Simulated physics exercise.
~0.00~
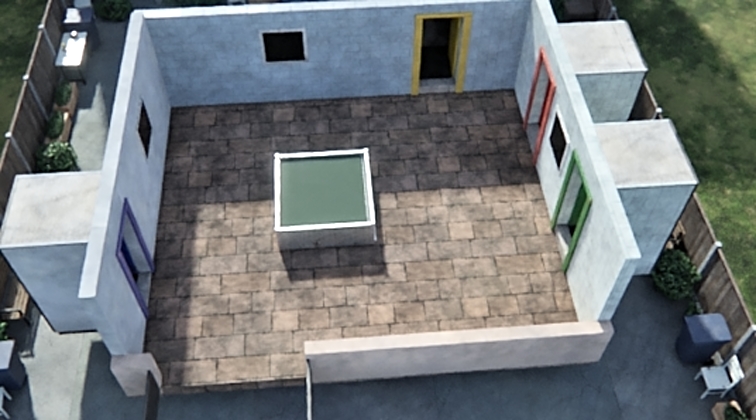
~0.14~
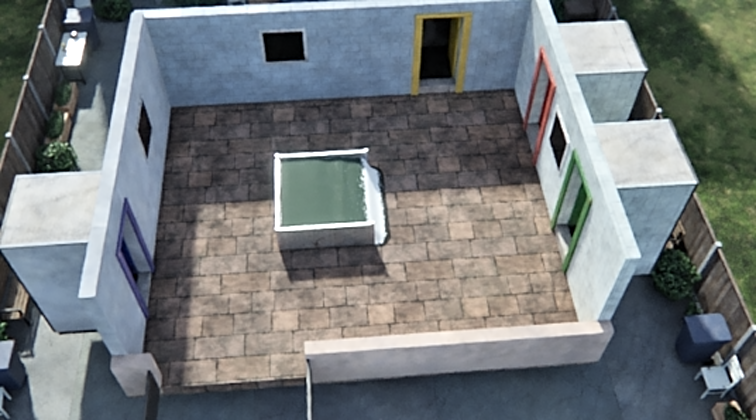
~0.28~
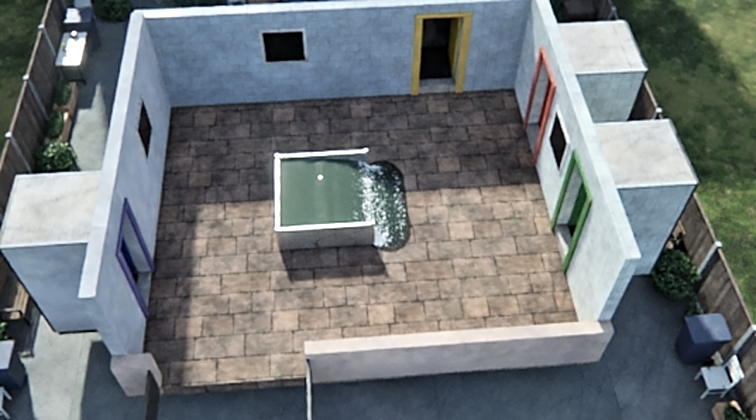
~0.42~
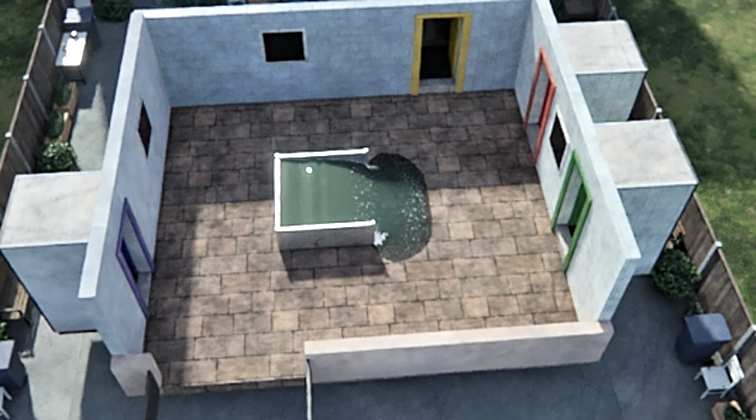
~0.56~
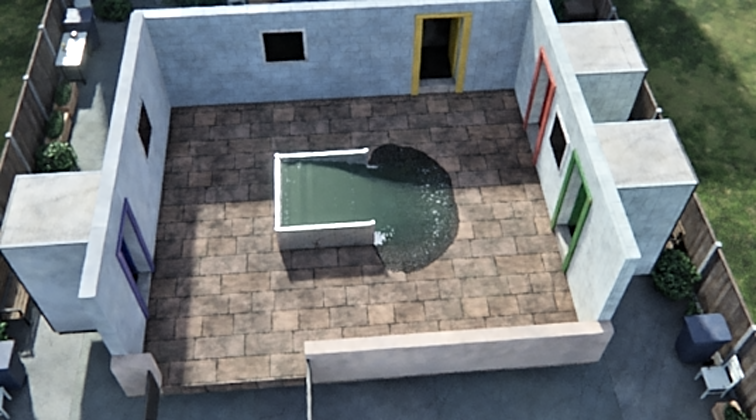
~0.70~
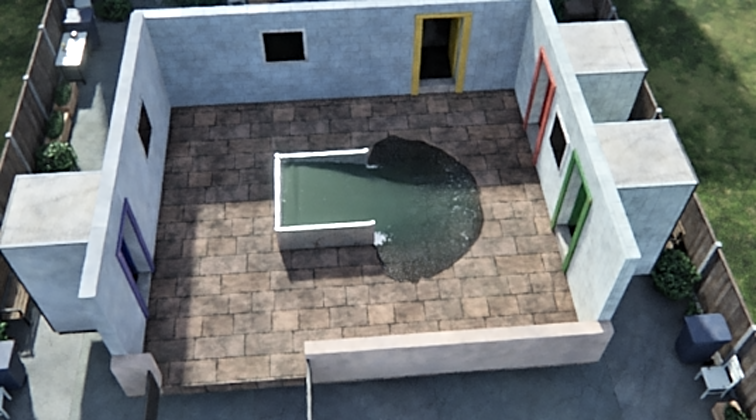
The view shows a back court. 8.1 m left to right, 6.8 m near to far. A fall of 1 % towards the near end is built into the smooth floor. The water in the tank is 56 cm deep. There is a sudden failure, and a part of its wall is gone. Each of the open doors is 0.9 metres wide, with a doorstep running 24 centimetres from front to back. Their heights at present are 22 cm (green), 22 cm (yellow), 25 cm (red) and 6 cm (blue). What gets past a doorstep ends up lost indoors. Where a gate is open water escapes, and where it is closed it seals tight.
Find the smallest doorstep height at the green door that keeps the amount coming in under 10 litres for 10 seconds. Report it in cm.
The smallest height is roughly 18 cm.
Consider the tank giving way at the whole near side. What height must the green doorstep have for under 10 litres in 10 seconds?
In that case you'd want it roughly 5.5 cm high.
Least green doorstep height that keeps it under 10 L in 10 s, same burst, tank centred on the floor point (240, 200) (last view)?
12.5 cm, give or take.
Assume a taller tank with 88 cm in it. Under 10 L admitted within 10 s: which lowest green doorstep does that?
The step needs to be some 29 cm.
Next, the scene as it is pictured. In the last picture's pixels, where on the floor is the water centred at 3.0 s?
Roughly (457, 208).
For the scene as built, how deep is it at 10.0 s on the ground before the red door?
It works out to about 2.5 centimetres deep.
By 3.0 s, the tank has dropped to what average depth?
I'd put it near 12 cm.
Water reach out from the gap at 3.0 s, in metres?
Front distance: Approx. 5.0 m.
After 1.4 s water covers 25 % of the floor, deepest (23 cm) near (378, 223); 6 cm at the green door, 0 litres in over its 22 cm doorstep.
After 3.0 s water covers 35 % of the floor, deepest (34 cm) near (574, 336); 18 cm at the green door, 0 litres in over its 22 cm doorstep.
After 10.0 s water covers 90 % of the floor, deepest (8 cm) near (519, 349); 5 cm at the green door, 1 litre in over its 22 cm doorstep.
At the green door as built, the water arrived by 1.4 s and peaked near 23 cm at 2.4 s.
Run again over the same 10 s with other heights there, 18 litres in over 16 cm, 1 litre over 22 cm. The limit of 10 litres is kept from about 18 cm up.
